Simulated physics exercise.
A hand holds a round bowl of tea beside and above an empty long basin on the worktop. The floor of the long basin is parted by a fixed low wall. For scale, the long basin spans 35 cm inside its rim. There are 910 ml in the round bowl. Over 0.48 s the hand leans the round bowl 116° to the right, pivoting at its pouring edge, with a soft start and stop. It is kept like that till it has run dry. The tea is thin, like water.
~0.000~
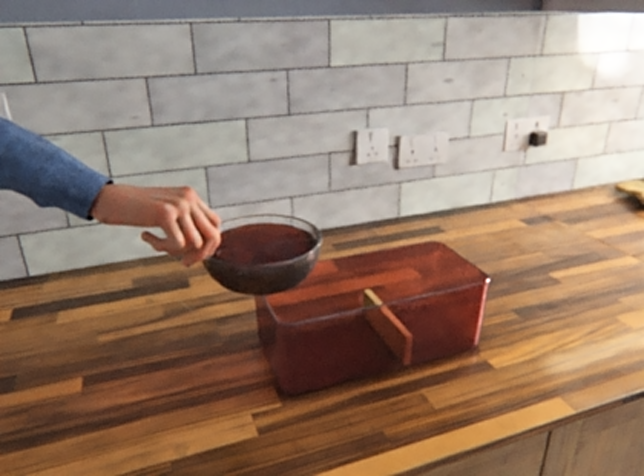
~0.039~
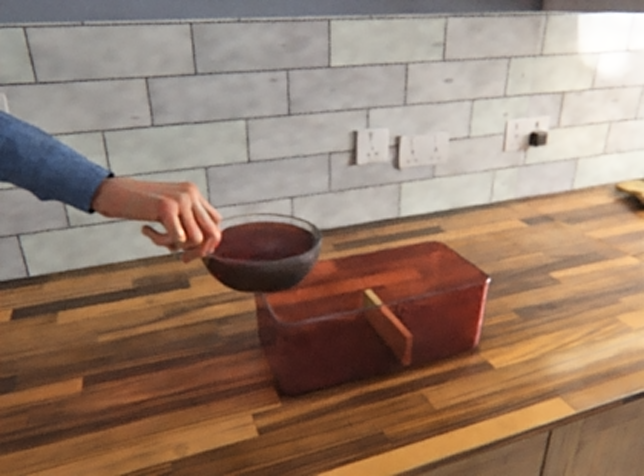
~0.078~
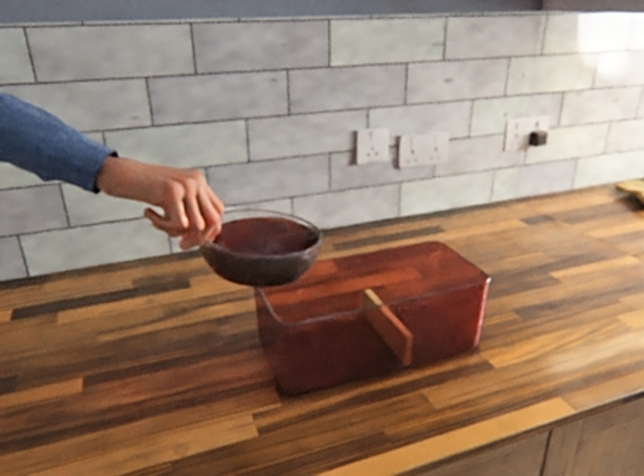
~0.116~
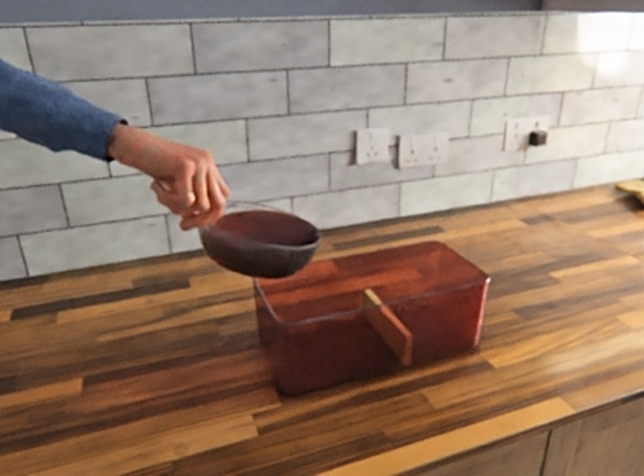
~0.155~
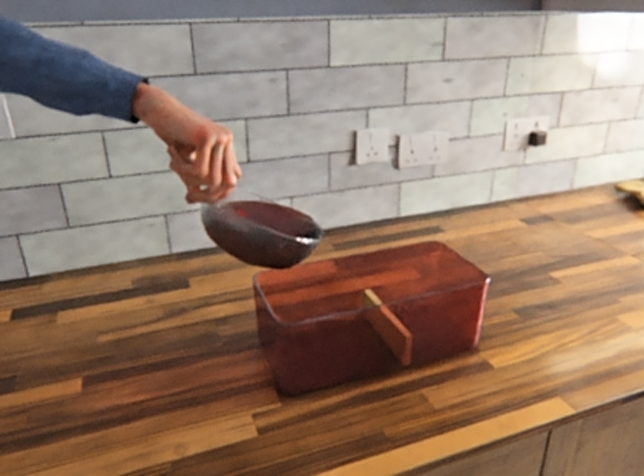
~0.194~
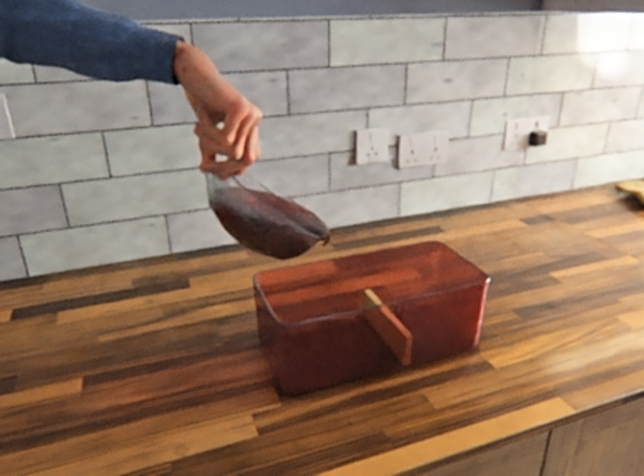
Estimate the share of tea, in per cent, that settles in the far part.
Roughly 43 per cent is past the wall.
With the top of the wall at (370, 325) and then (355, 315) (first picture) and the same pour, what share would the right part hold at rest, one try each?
In turn about 55 and 70 per cent.
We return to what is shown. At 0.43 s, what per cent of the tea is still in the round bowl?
Some 14 per cent.
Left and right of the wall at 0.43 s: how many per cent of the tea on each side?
Near 20 on the left, 0 on the right.
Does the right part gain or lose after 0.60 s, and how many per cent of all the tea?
It goes down by about 12.
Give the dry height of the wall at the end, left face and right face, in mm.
Some 40 mm on the left and 36 mm on the right.
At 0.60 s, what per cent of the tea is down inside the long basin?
About 98 per cent.
After 0.43 s the tilt is 113° and 14 per cent is still to pour, 20 is left of the wall and 0 right of it.
After 0.60 s the tilt is 116° and 0 per cent is still to pour, 43 is left of the wall and 55 right of it.
After 0.78 s the tilt is 116° and 0 per cent is still to pour, 45 is left of the wall and 29 right of it.
After 0.98 s the tilt is 116° and 0 per cent is still to pour, 51 is left of the wall and 42 right of it.
In the end 52 per cent lies left of the wall, 43 right of it and 5 outside.
